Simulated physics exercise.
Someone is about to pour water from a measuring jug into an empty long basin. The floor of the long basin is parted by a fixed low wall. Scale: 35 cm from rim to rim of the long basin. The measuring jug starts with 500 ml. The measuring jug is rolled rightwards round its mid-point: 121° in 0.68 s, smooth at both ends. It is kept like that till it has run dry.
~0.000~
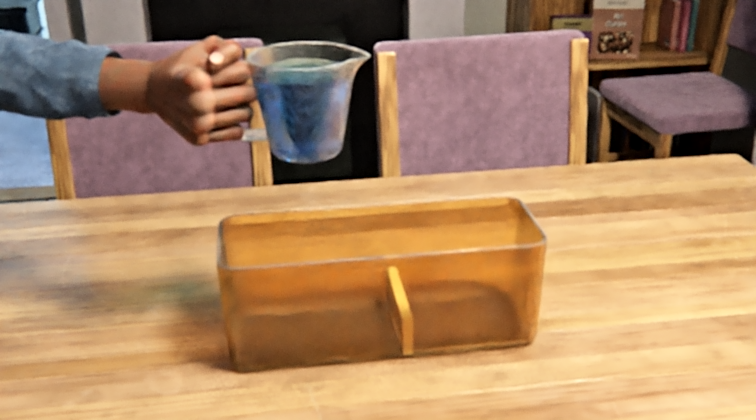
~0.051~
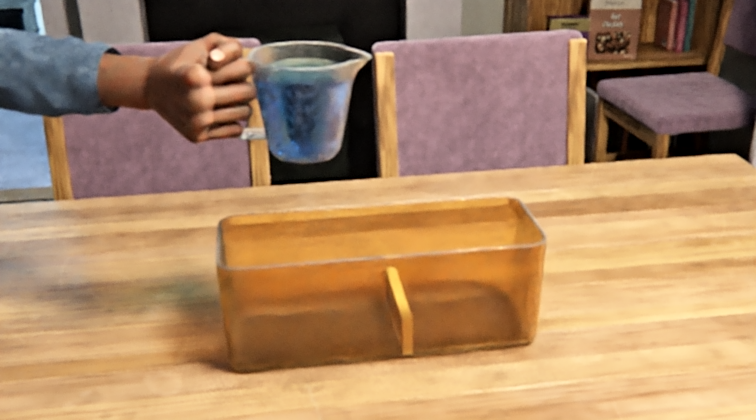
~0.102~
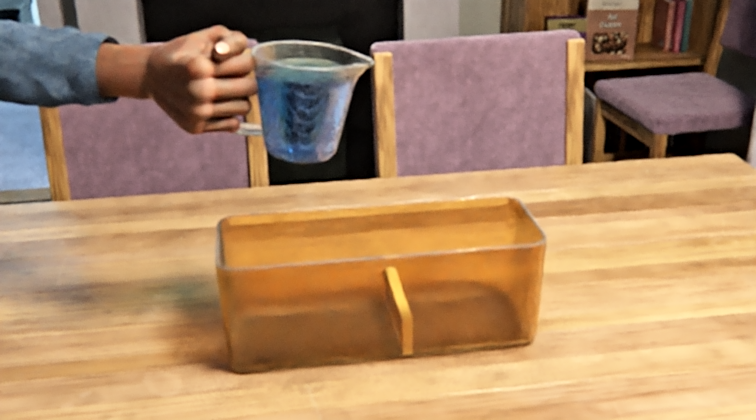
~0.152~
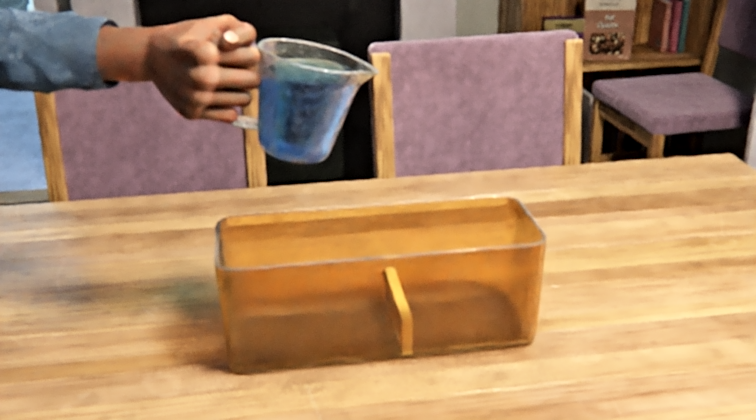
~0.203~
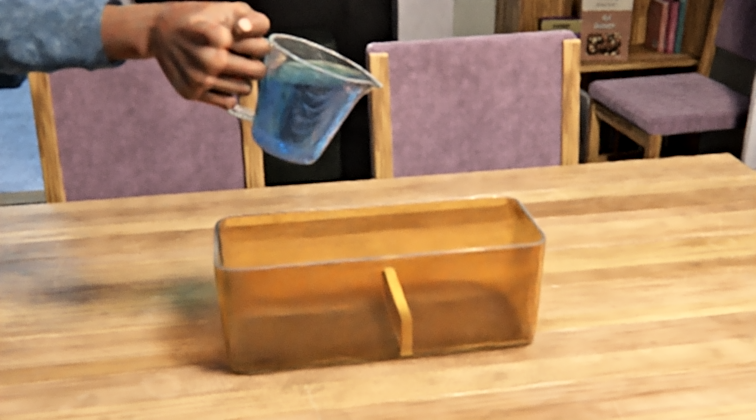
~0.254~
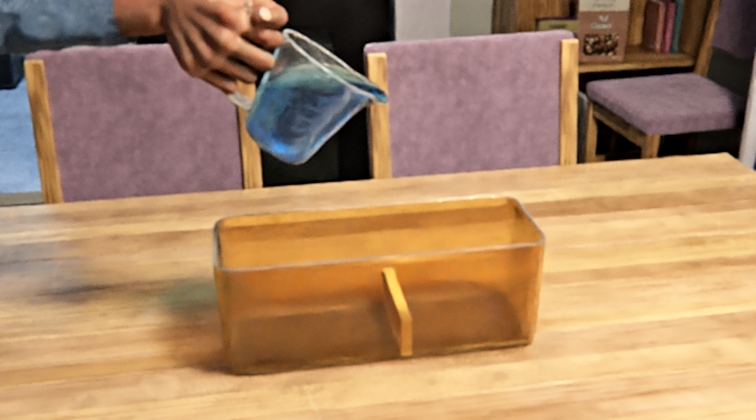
A clear measuring jug of blue liquid, gripped by a hand in a blue sleeve, hangs almost upright above an empty amber basin on a wooden table. The hand then rolls the jug steadily rightwards, lowering its spout until the liquid slants up to the lip and just reaches over the edge.
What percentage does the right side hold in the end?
Roughly 69 per cent is past the wall.
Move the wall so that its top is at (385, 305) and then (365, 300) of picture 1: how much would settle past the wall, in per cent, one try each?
First 85, then 90 per cent.
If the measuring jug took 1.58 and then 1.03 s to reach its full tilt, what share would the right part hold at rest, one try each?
In turn about 90 and 85 per cent.
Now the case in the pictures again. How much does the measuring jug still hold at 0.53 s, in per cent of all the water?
Some 30 per cent.
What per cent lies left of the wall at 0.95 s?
About 30 per cent.
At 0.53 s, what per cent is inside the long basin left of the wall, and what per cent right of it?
Left about 1, right about 38.
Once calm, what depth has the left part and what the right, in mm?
Some 6 mm on the left and 18 mm on the right.
Then, 0.53 s in, the tilt is 107° and 31 per cent is still to pour, 1 is left of the wall and 37 right of it.
Then, 0.74 s in, the tilt is 121° and 1 per cent is still to pour, 25 is left of the wall and 70 right of it.
Then, 0.95 s in, the tilt is 121° and 0 per cent is still to pour, 30 is left of the wall and 68 right of it.
Then, 1.18 s in, the tilt is 121° and 0 per cent is still to pour, 30 is left of the wall and 69 right of it.
Finally, 30 per cent lies left of the wall, 69 right of it and 2 outside.
